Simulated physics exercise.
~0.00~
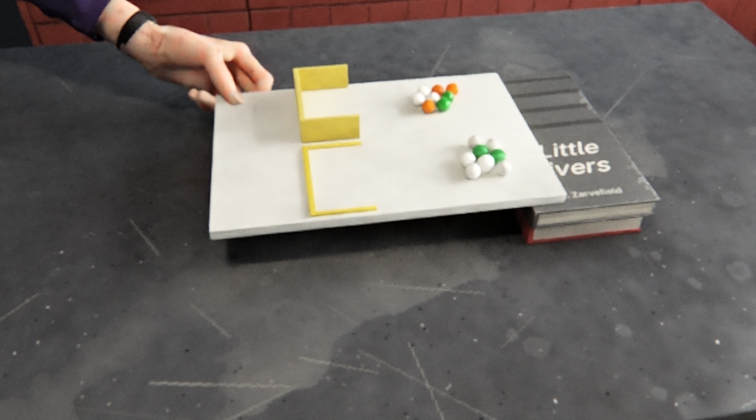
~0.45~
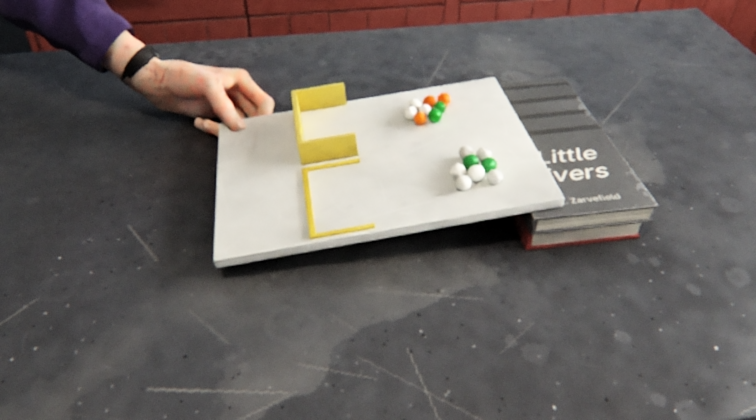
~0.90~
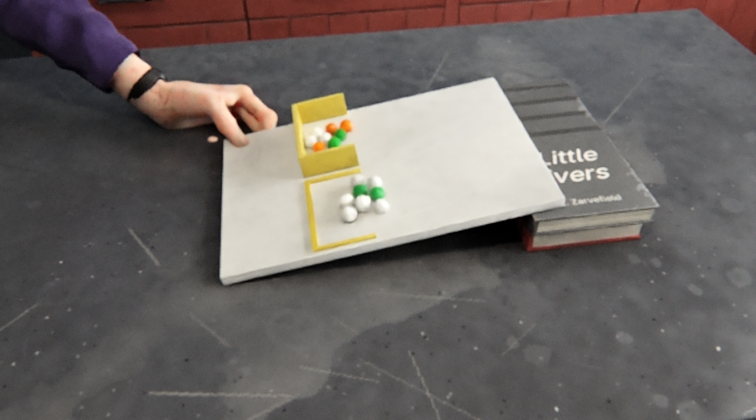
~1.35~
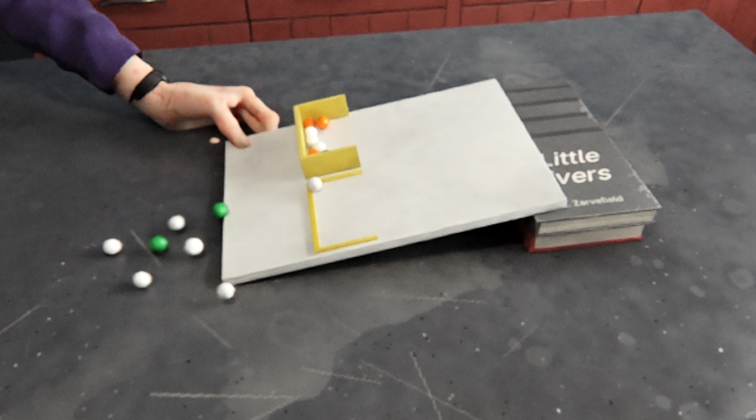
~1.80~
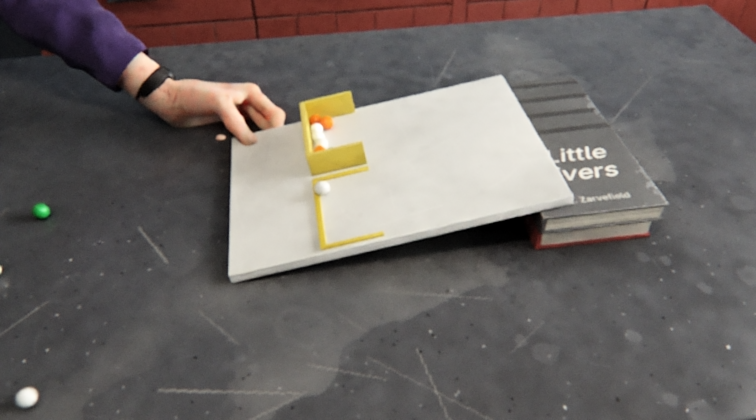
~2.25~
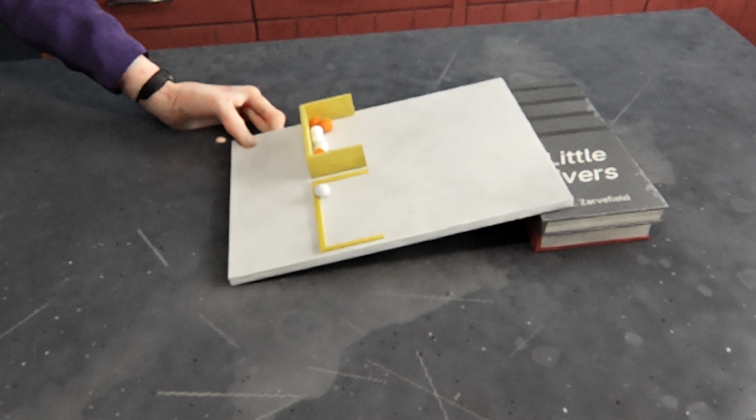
Small balls roll left down a tilting board, some caught behind yellow strips, most others spilling off.
